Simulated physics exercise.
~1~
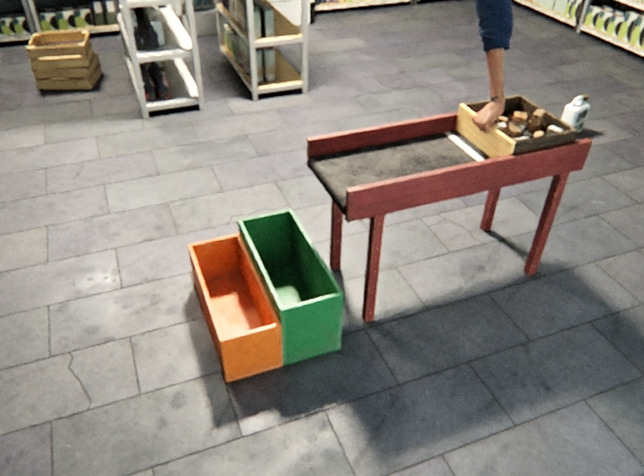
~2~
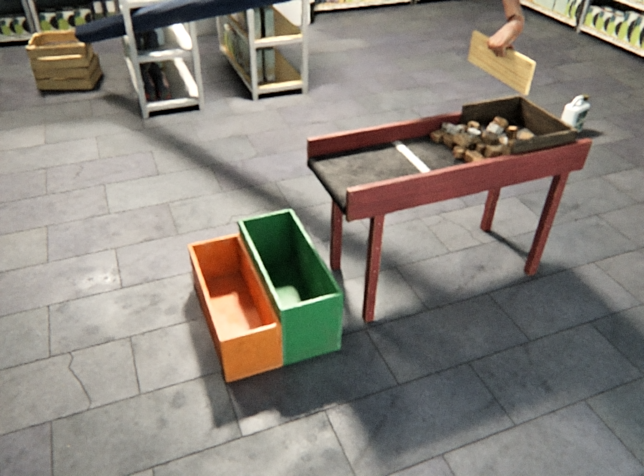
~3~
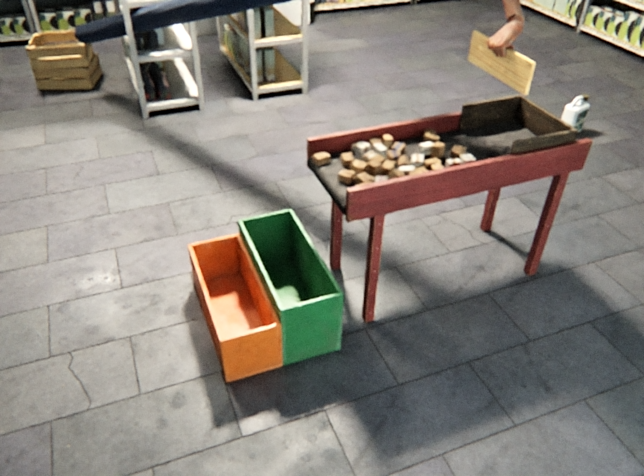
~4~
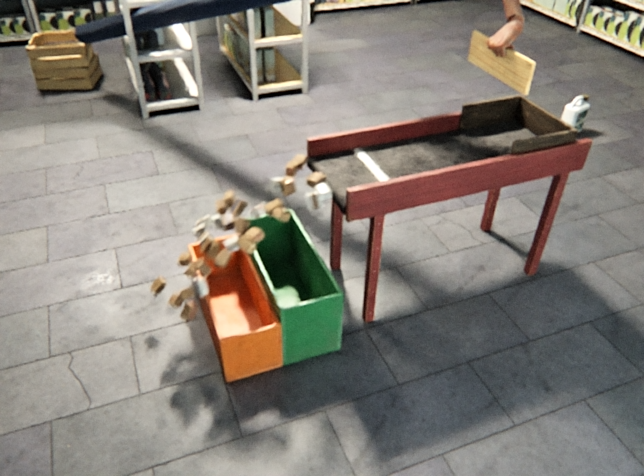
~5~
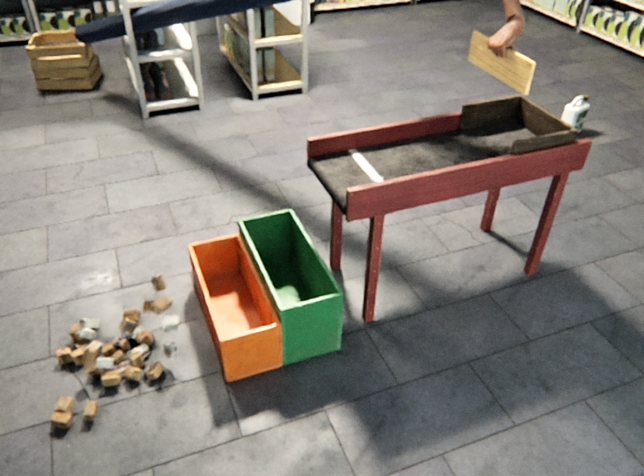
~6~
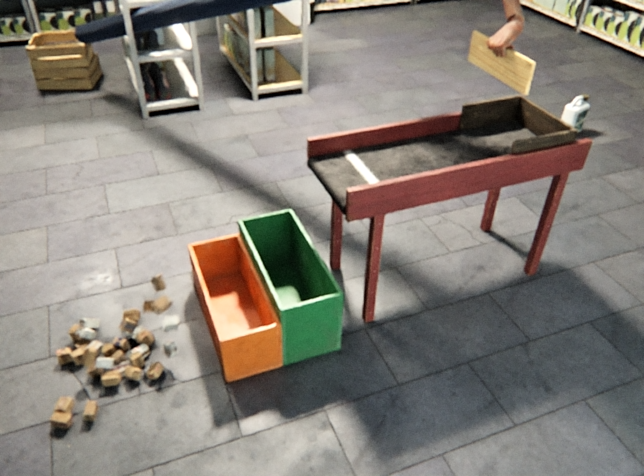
A hand lifted the wooden gate from a black pen on a red-sided table, and a heap of small blocks rode left along the belt, flew off its end over the green bin and orange tub, and landed scattered on the floor beyond.
